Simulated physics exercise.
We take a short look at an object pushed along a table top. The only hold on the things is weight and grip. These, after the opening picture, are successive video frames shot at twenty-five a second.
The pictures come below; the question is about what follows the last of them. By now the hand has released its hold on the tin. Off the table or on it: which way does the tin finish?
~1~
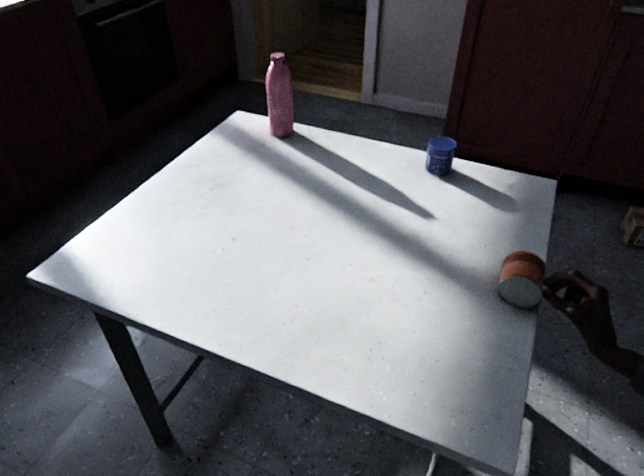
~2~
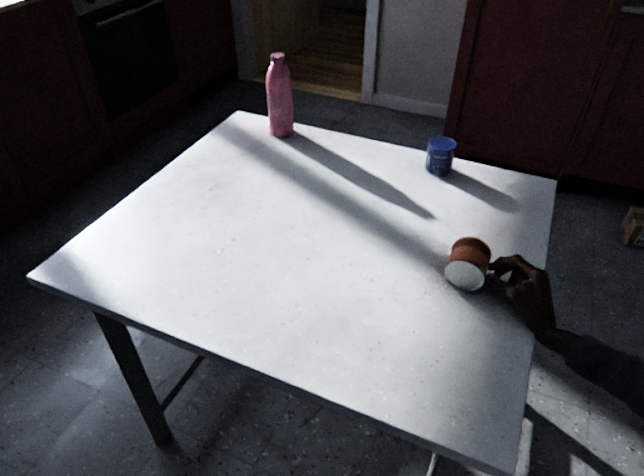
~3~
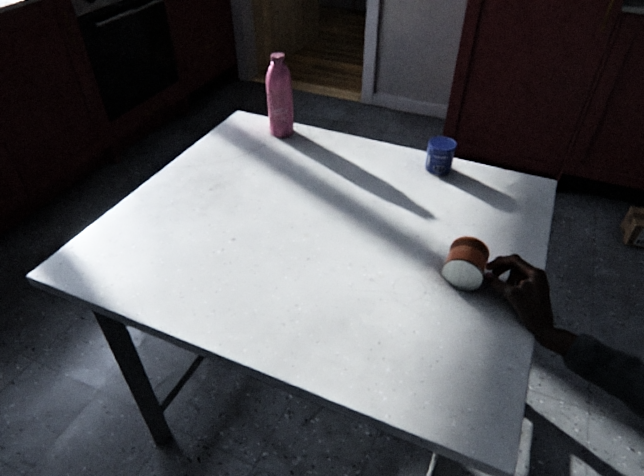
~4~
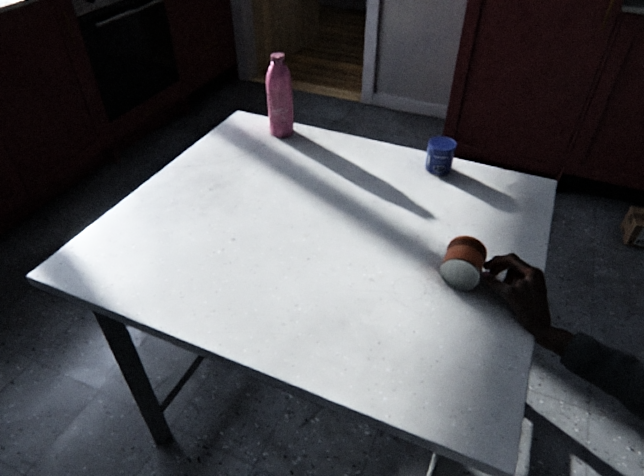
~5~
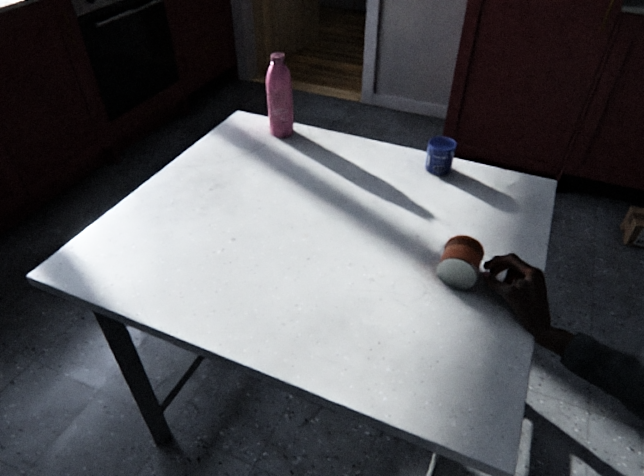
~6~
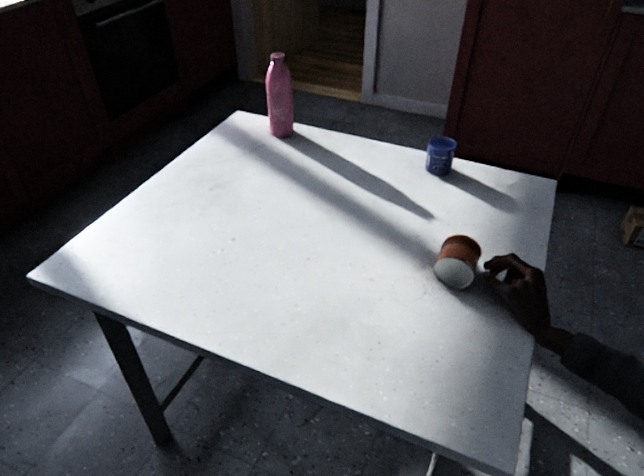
On it.
Then, 0.30 s past the last view, orange tin displaced about its own width near (438, 256).
Then, 0.90 s past the last view, orange tin displaced about its own width near (405, 247).
Then, 1.50 s past the last view, orange tin displaced well along near (381, 240).
Then, 2.40 s past the last view, orange tin displaced well along near (358, 233).
Finally, moved from the start, orange tin. Final places as the last picture's camera would see them, orange tin near (349, 230).
